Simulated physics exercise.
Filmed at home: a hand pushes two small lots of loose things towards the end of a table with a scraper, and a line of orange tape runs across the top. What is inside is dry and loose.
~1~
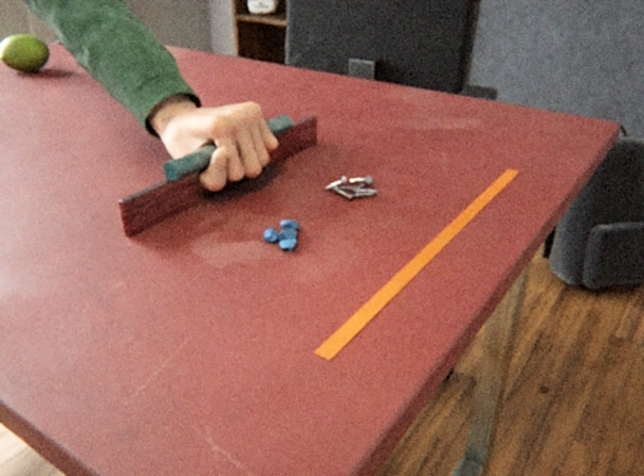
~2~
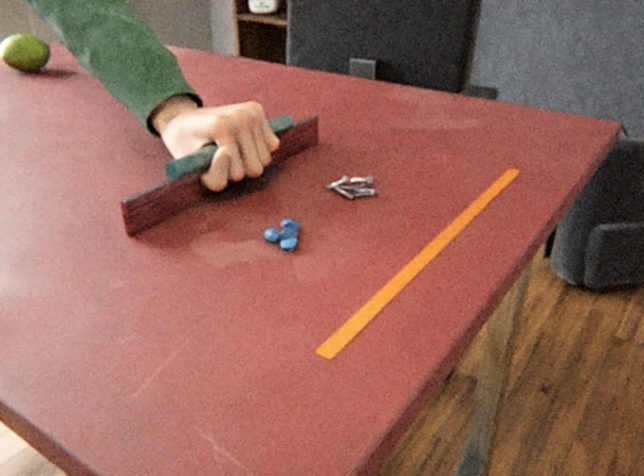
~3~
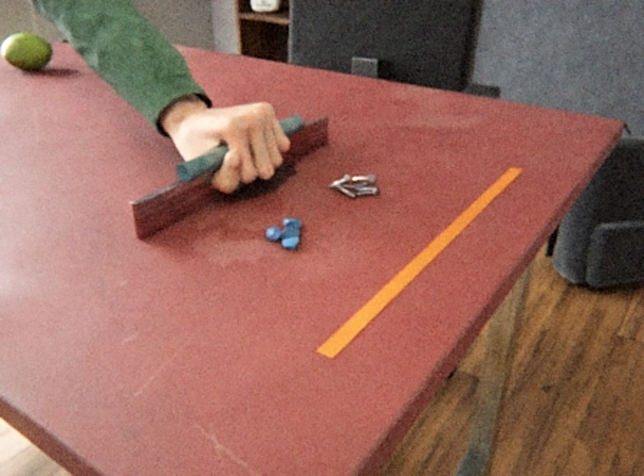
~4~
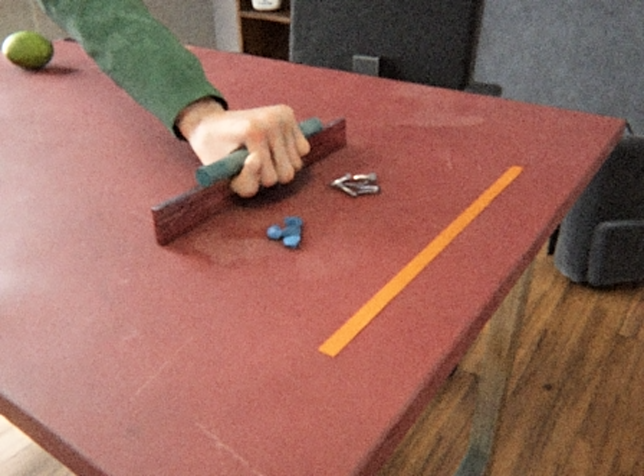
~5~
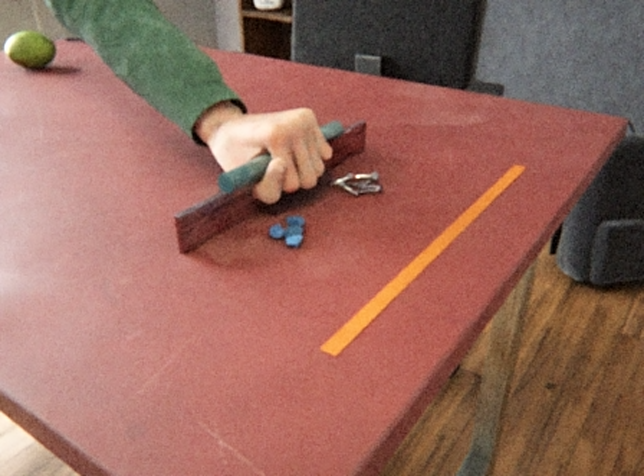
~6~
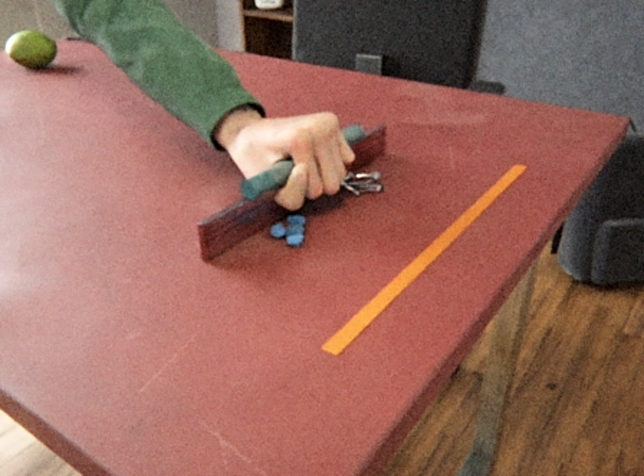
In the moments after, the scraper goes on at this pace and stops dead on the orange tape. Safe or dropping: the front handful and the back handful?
Once it's all done, the front handful holds its place up top, while the back handful holds its place up top.
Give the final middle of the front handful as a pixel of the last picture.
Its centre ends up around (426, 280).
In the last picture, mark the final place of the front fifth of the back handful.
At about (508, 234).
Then, 0.34 s later than the last frame, scraper still moving, near (381, 185); front handful all on the table, its front near (362, 238); back handful all on the table, its front near (408, 212).
Then, 0.70 s later than the last frame, scraper stopped at the orange tape; front handful all on the table, its front near (412, 296); back handful all on the table, its front near (489, 234).
Then, 0.98 s later than the last frame, scraper stopped at the orange tape; front handful all on the table, its front near (412, 296); back handful all on the table, its front near (517, 237).
When it is over, scraper stopped at the orange tape; front handful all on the table, its front near (412, 296); back handful all on the table, its front near (517, 237).
